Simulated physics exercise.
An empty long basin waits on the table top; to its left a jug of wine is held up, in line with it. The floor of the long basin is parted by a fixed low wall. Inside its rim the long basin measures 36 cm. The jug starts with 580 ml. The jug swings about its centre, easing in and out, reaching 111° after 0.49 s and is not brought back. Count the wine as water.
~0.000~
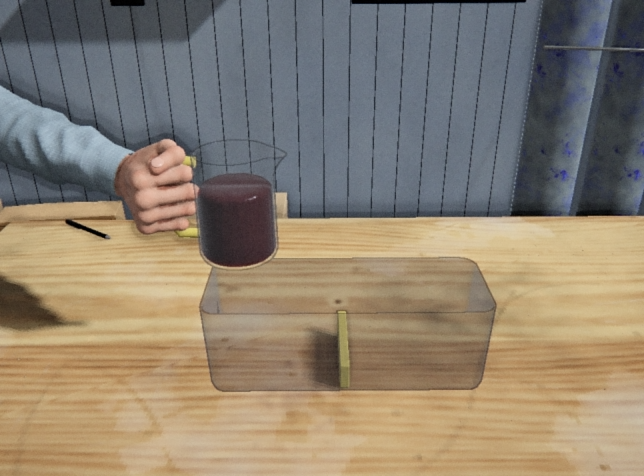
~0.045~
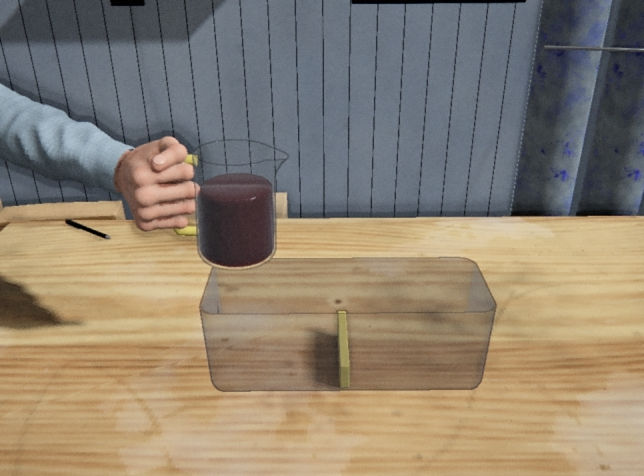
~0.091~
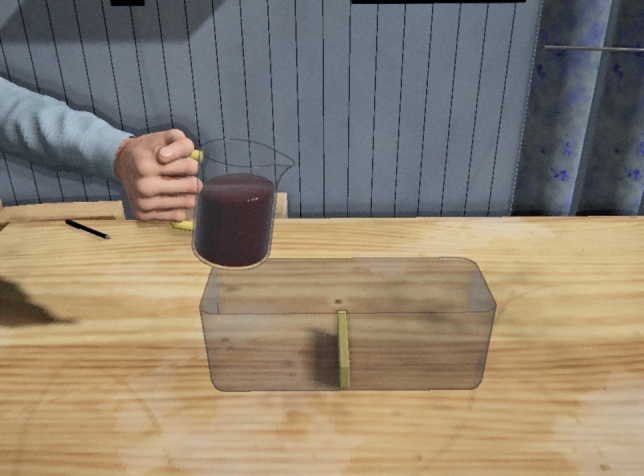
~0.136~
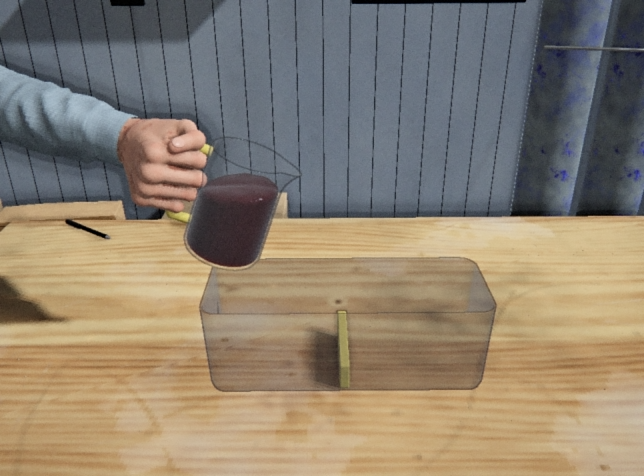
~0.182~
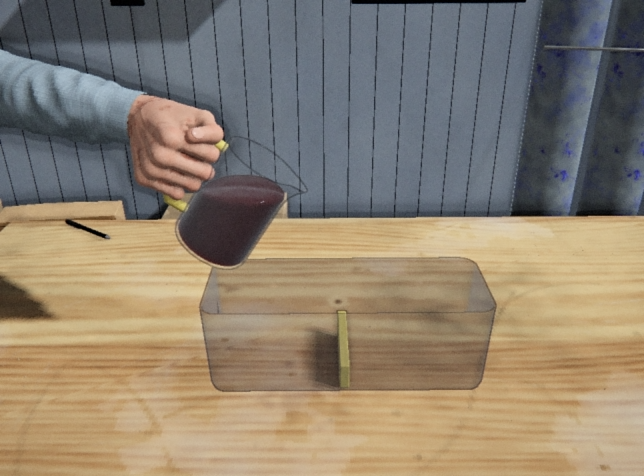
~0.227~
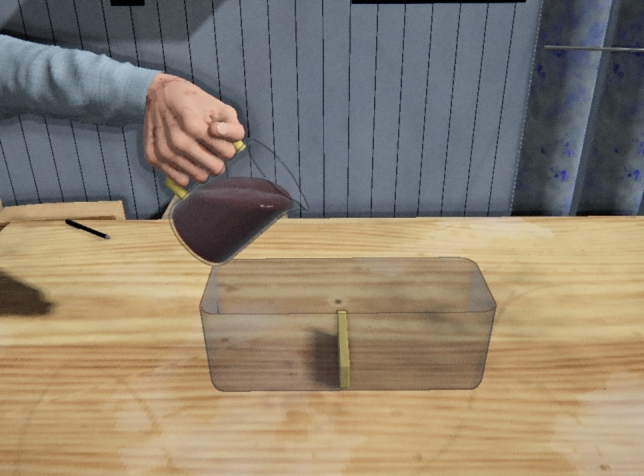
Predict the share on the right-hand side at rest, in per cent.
Roughly 34 per cent is past the wall.
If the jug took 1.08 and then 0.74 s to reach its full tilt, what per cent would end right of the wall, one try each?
First 55, then 45 per cent.
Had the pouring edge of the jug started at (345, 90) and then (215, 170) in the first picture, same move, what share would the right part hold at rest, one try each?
First 80, then 10 per cent.
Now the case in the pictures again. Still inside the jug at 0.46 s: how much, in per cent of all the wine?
Near 60 in a hundred.
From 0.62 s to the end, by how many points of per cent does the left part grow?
Some 12 per cent.
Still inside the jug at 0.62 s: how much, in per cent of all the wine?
About 16 per cent.
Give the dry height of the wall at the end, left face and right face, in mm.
Some 18 mm on the left and 26 mm on the right.
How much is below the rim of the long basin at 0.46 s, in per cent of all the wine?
About 20 per cent.
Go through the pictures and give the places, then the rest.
The first picture shows tilt 0°; pouring edge (287, 153); surface from (198, 184) to (272, 184); the long basin's rim runs from (207, 286) to (485, 284); the wall's top is at (343, 338).
The second picture shows tilt 2°; pouring edge (289, 155); surface from (199, 185) to (273, 184).
The third picture shows tilt 9°; pouring edge (295, 162); surface from (200, 185) to (275, 185).
The fourth picture shows tilt 20°; pouring edge (302, 174); surface from (198, 193) to (279, 187).
The fifth picture shows tilt 34°; pouring edge (308, 190); surface from (191, 198) to (286, 190).
The sixth picture shows tilt 49°; pouring edge (310, 208); surface from (176, 201) to (292, 194).
By 0.46 s the tilt is 110° and 60 per cent is still to pour, 16 is left of the wall and 3 right of it.
By 0.62 s the tilt is 111° and 17 per cent is still to pour, 52 is left of the wall and 20 right of it.
By 0.80 s the tilt is 111° and 3 per cent is still to pour, 59 is left of the wall and 34 right of it.
By 0.99 s the tilt is 111° and 0 per cent is still to pour, 65 is left of the wall and 34 right of it.
At rest 64 per cent lies left of the wall, 34 right of it and 1 outside.
